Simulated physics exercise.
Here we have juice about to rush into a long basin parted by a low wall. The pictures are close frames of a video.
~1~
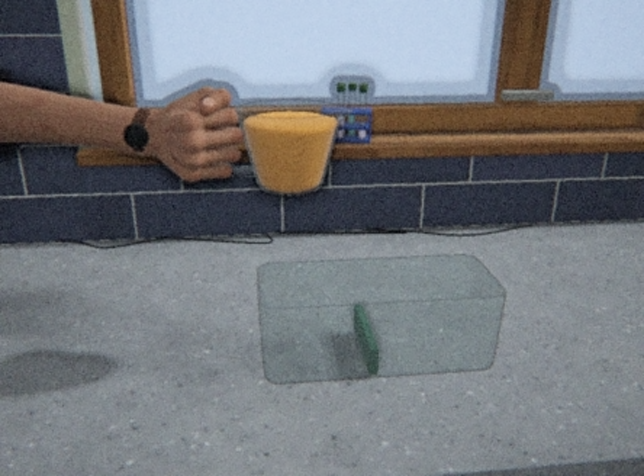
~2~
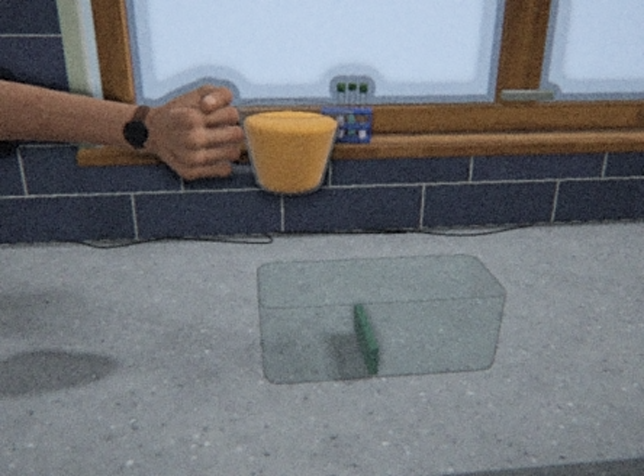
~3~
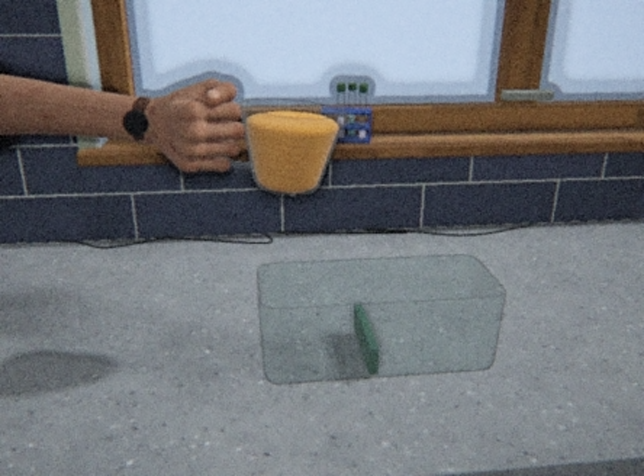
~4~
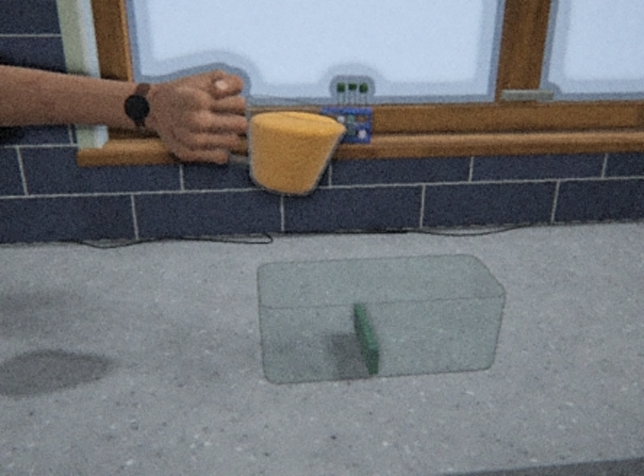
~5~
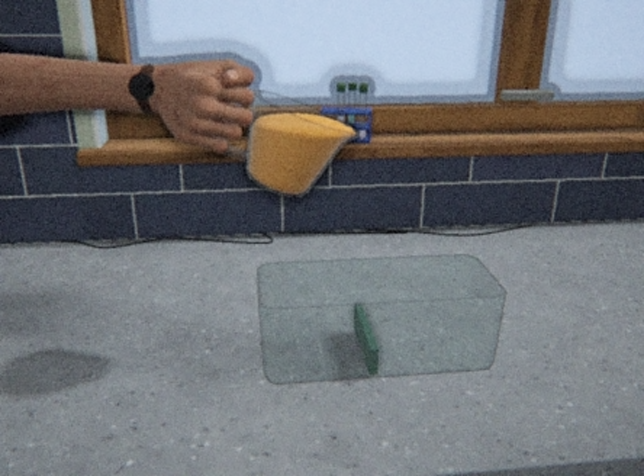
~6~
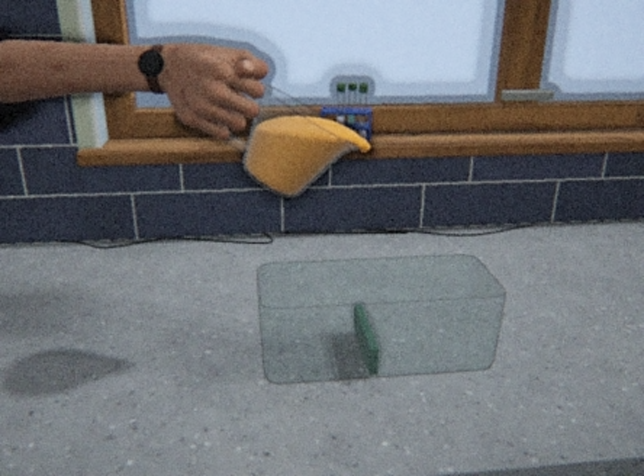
A hand with a dark wristwatch, reaching in from the left, holds a clear cup of orange juice above a speckled grey counter, seen from the front and slightly above. Below sits a pale, see-through basin with a low green wall inside, before dark blue tiles and a wood-framed window. The hand gradually tilts the cup rightward, juice reaching its lip, while the camera stays still.
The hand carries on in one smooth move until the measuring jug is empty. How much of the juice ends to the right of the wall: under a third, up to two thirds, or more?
It comes to more than two thirds.
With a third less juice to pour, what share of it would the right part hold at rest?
It comes to 75 per cent or so.
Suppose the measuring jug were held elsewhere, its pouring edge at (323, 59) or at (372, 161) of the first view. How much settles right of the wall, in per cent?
First some 60, then 90 per cent.
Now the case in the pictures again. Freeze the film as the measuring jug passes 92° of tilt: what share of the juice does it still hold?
Roughly 30 in a hundred.
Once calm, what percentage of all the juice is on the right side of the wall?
Some 80 per cent.
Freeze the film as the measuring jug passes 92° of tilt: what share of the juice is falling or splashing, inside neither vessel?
Roughly 35 in a hundred.
A moment on, the tilt is 92° and 32 per cent is still to pour, 0 is left of the wall and 31 right of it.
Next, the tilt is 109° and 1 per cent is still to pour, 11 is left of the wall and 79 right of it.
Then the tilt is 109° and 0 per cent is still to pour, 17 is left of the wall and 80 right of it.
Later the tilt is 109° and 0 per cent is still to pour, 18 is left of the wall and 80 right of it.
At rest 18 per cent lies left of the wall, 80 right of it and 3 outside.
